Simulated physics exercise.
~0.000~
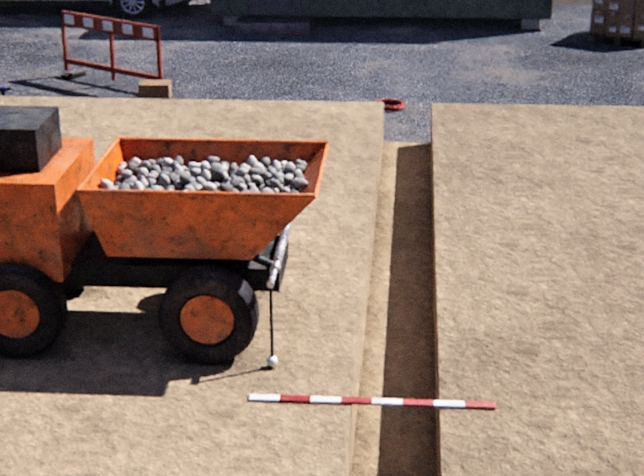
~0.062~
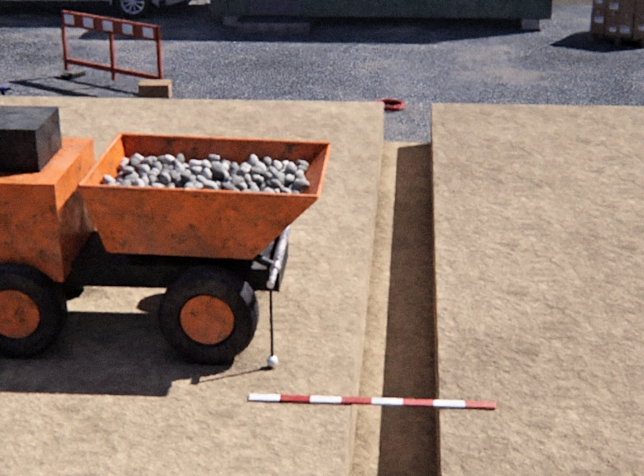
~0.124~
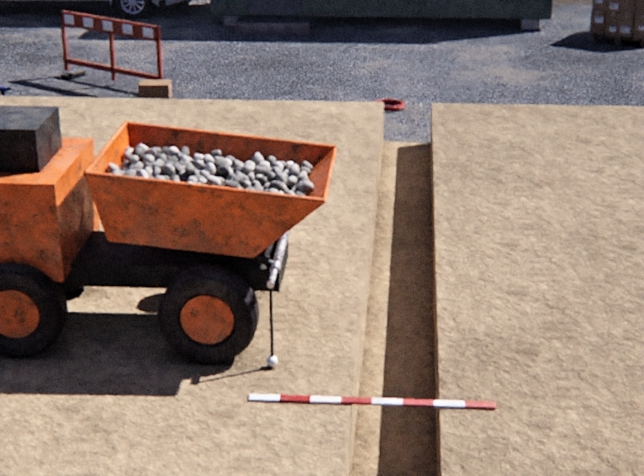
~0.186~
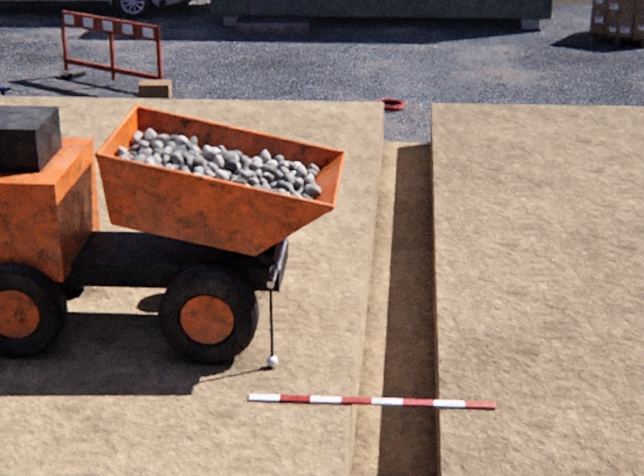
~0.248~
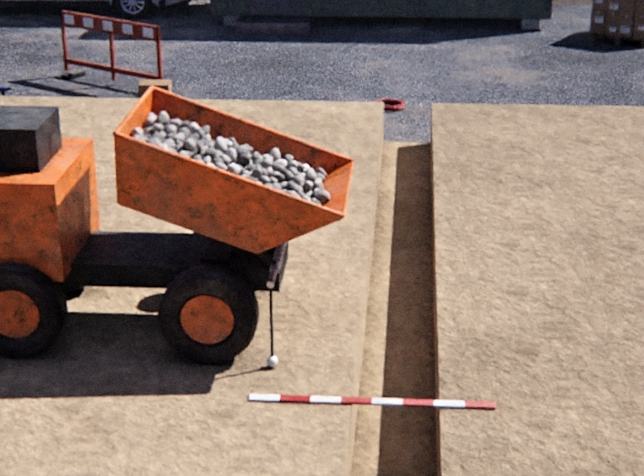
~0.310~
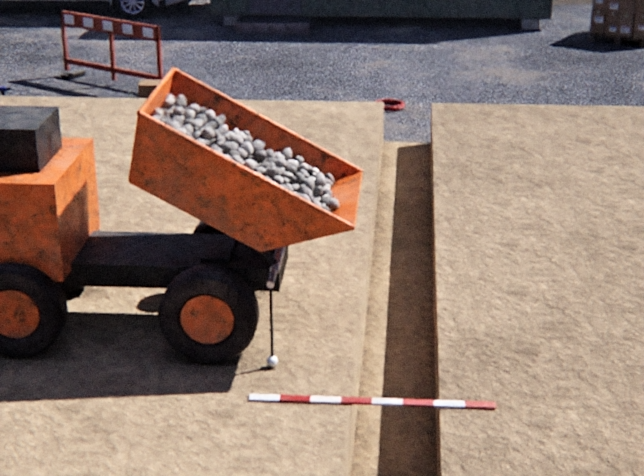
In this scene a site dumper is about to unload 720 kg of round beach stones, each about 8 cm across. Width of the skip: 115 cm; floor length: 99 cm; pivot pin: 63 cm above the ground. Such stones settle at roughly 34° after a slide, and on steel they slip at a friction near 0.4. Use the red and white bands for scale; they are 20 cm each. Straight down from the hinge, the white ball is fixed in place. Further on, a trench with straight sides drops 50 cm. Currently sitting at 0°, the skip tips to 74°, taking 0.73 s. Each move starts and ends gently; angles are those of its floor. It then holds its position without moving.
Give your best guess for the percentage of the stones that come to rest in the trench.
I would say about 40 per cent.
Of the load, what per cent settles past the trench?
Close to 60 percent of the load.
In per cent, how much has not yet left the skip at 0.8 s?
Close to 90 per cent of it.
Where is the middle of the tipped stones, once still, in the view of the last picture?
(477, 330).
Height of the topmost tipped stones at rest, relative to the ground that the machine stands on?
Around 20 cm above it, I'd say.
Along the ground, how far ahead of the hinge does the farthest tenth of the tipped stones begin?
Distance from the hinge: About 290 cm.
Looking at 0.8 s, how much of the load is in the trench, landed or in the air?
By then, around 10 percent.
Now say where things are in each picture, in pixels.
Lip at (315, 196), floor tilted 0°, highest stones at (209, 171), in the first frame.
The skip is at 2°, its lip at (318, 198); the top of the load is at (186, 168); the stones move at 0.6 m/s on average, in the second frame.
Lip at (324, 201), floor tilted 6°, highest stones at (164, 159); the stones move at 1.0 m/s on average, in the third frame.
The skip is at 12°, its lip at (334, 208); the top of the load is at (149, 142); the stones move at 1.3 m/s on average, in the fourth frame.
The skip is at 20°, its lip at (344, 217); the top of the load is at (161, 125); the stones move at 1.7 m/s on average, in the fifth frame.
The skip is at 29°, its lip at (354, 228); the top of the load is at (178, 108); the stones move at 1.9 m/s on average, in the sixth frame.
After 0.6 s the floor is at 63°; 100 % in the skip; the foremost stones are at (359, 244).
After 0.8 s the floor is at 74°; 89 % in the skip, 11 % in the trench; the foremost stones are at (433, 281).
After 1.2 s the floor is at 74°; 13 % in the skip, 30 % in the trench, 57 % past the trench; the foremost stones are at (577, 331).
After 3.9 s the floor is at 74°; 0 % in the skip, 38 % in the trench, 62 % past the trench; the foremost stones are past the picture's edge.
